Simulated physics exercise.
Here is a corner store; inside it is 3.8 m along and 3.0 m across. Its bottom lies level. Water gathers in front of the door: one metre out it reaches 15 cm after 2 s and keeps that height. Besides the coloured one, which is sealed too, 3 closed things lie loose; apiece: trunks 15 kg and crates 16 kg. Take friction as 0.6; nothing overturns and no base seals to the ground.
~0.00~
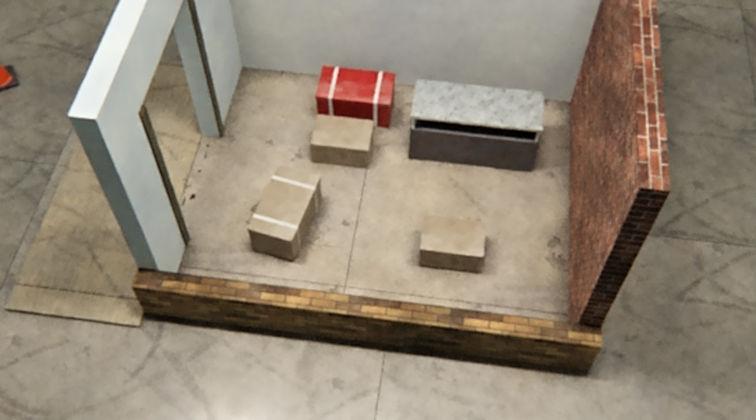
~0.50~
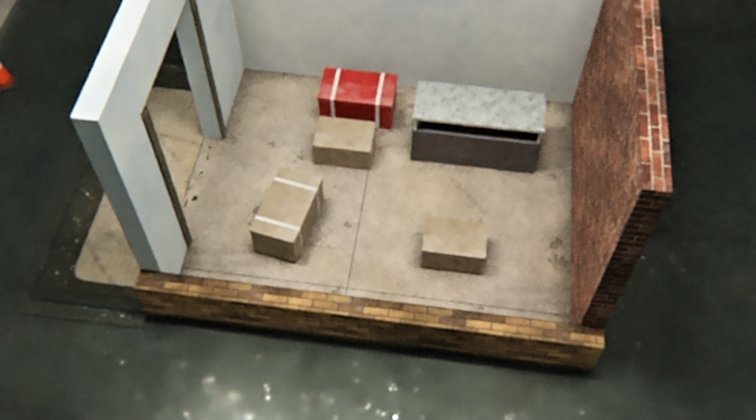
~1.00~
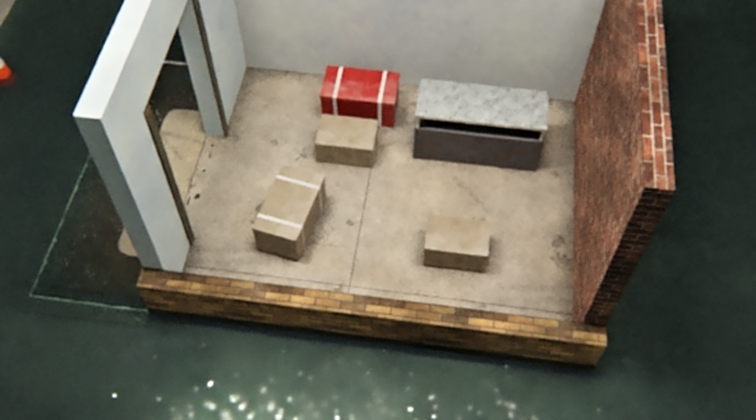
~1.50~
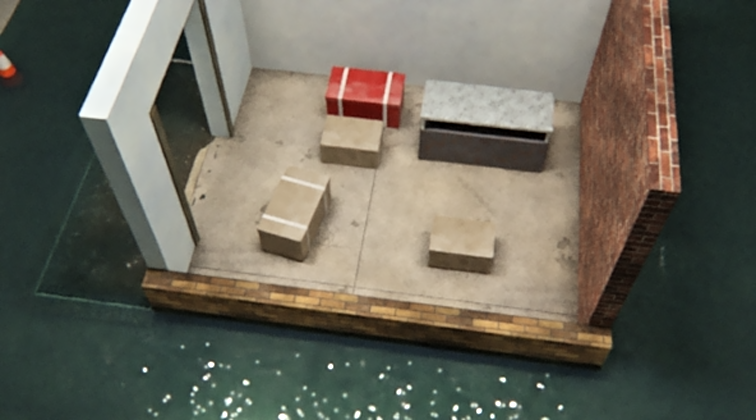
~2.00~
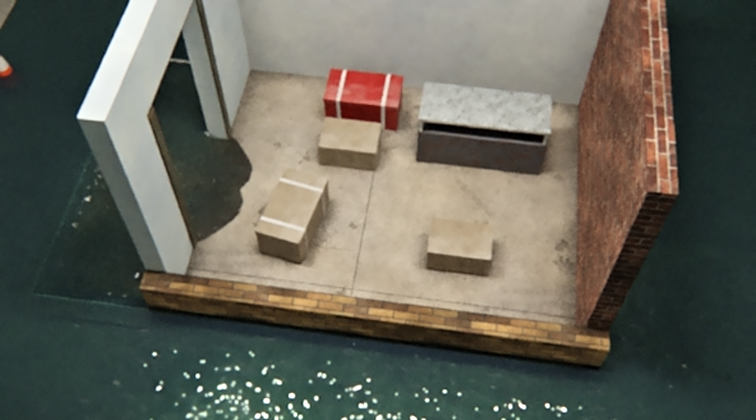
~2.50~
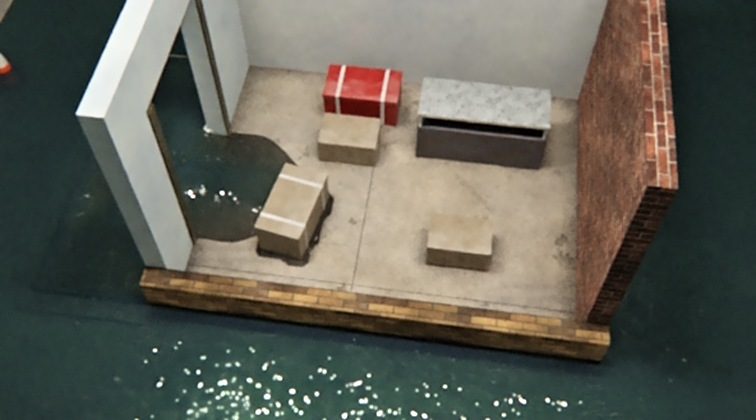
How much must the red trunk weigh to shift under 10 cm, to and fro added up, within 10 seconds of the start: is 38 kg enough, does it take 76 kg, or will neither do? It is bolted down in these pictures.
Verdict: The smaller load will do.
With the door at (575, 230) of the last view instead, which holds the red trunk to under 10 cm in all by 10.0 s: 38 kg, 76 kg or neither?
Then the lower weight is enough.
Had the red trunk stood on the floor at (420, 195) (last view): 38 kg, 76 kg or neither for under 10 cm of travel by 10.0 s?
Either load holds.
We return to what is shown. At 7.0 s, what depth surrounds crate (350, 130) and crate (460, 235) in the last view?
About 6 and 5 cm.
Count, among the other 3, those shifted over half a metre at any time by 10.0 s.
I count 3.
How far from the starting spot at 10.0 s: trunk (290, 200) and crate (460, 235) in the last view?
In that order: 200 cm, 120 cm.
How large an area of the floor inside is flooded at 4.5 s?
Some 7.5 m2.
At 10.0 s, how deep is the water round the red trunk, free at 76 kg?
About 9 cm.
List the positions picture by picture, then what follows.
In the first picture, the red trunk at (356, 85) rests on the ground; 0.0 m2 under water; 0 of 4 have shifted.
In the second picture, the red trunk at (358, 86), on the bottom; water covers 0.0 m2; 0 of 4 have shifted.
In the third picture, the red trunk at (360, 84) rests on the ground; water covers 0.0 m2; 0 of 4 have shifted.
In the fourth picture, the red trunk at (366, 85) rests on the ground; water covers 0.0 m2; 0 of 4 have shifted.
In the fifth picture, the red trunk at (364, 87), on the bottom; water covers 0.3 m2; 0 of 4 have shifted.
In the sixth picture, the red trunk at (363, 83), on the bottom; 1.0 m2 under water; 0 of 4 have shifted.
After 3.5 s the red trunk would be 0 cm from its start with 38 kg and 0 cm from its start with 76 kg; 1 cm of water round it then.
After 4.5 s the red trunk would be 0 cm from its start with 38 kg and 0 cm from its start with 76 kg; 3 cm of water round it then.
After 7.0 s the red trunk would be 0 cm from its start with 38 kg and 0 cm from its start with 76 kg; 5 cm of water round it then.
After 10.0 s the red trunk would be 0 cm from its start with 38 kg and 0 cm from its start with 76 kg; 9 cm of water round it then.
